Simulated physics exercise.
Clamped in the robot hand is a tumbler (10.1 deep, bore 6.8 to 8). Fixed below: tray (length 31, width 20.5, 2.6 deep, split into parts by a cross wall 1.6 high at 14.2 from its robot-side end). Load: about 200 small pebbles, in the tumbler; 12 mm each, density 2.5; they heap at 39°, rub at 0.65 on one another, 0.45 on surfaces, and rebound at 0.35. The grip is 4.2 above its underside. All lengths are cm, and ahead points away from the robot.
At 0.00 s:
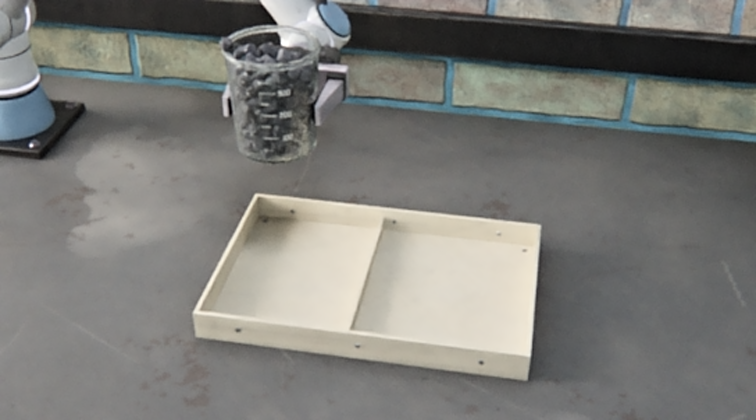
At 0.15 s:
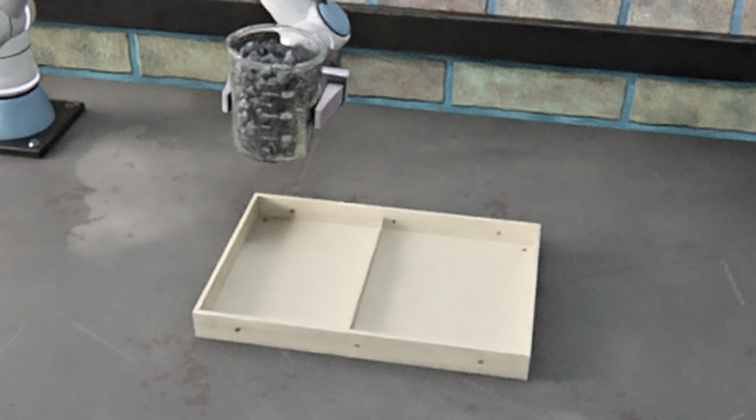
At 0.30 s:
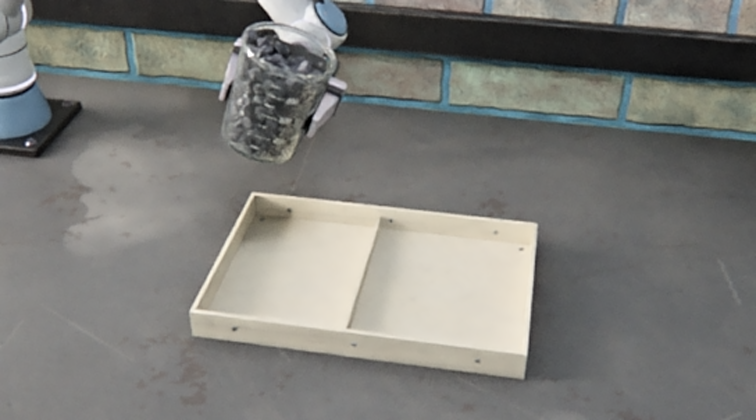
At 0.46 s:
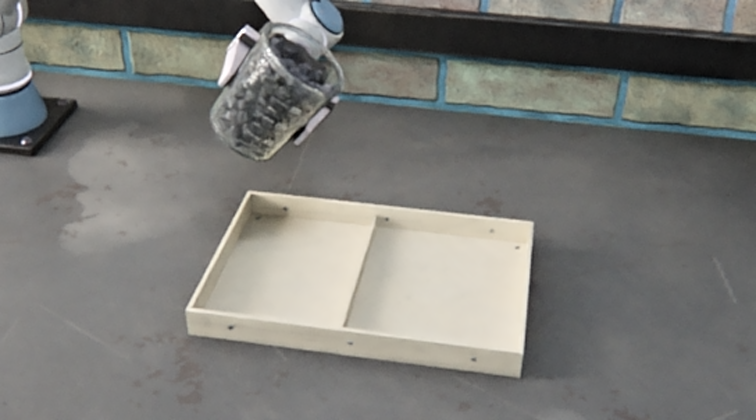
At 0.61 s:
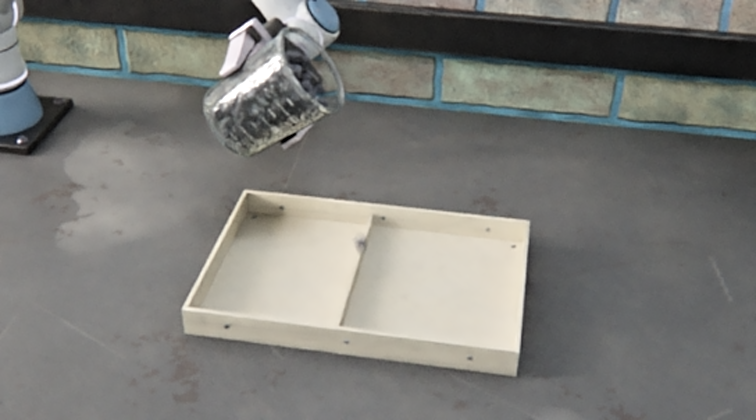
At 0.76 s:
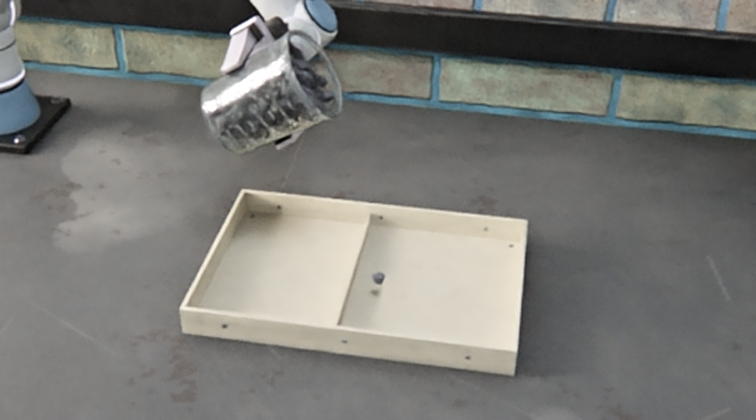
A robot arm tilts a clear tumbler of dark pebbles, and one drops into a divided tray.
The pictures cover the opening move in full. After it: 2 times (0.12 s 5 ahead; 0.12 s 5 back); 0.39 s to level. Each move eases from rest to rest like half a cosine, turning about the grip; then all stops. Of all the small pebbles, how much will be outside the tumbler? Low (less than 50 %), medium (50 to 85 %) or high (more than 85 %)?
Outside the tumbler the share is low, less than 50 %.
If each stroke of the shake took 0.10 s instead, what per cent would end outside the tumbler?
In that case some 35 per cent.
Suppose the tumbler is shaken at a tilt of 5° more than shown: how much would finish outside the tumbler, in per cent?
Then about 30 per cent.
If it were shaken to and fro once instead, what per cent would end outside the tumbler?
In that case some 15 per cent.
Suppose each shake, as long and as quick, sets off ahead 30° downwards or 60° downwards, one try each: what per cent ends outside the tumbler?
Some 10 and 0 per cent.
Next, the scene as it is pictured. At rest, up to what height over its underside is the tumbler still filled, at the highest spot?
Some 10.0 cm.
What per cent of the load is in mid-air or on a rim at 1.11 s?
About 3 per cent.
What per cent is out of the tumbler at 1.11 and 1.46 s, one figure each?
In turn: 15, 25.
After 1.11 s, tilted 57° forward, highest piece 23 above the table; 175 in the tumbler, 18 in the far-side part, 4 in the robot-side part, 7 in flight or on a rim.
After 1.46 s, tilted 24° forward, highest piece 24 above the table; 153 in the tumbler, 42 in the far-side part, 8 in the robot-side part, 1 on the table or floor.
After 1.83 s, level, highest piece 26 above the table; 153 in the tumbler, 42 in the far-side part, 8 in the robot-side part, 1 on the table or floor.
After 2.88 s, level, highest piece 26 above the table; 153 in the tumbler, 42 in the far-side part, 8 in the robot-side part, 1 on the table or floor.
In the end, 153 in the tumbler, 42 in the far-side part, 8 in the robot-side part, 1 on the table or floor. That is 25 % outside the tumbler.
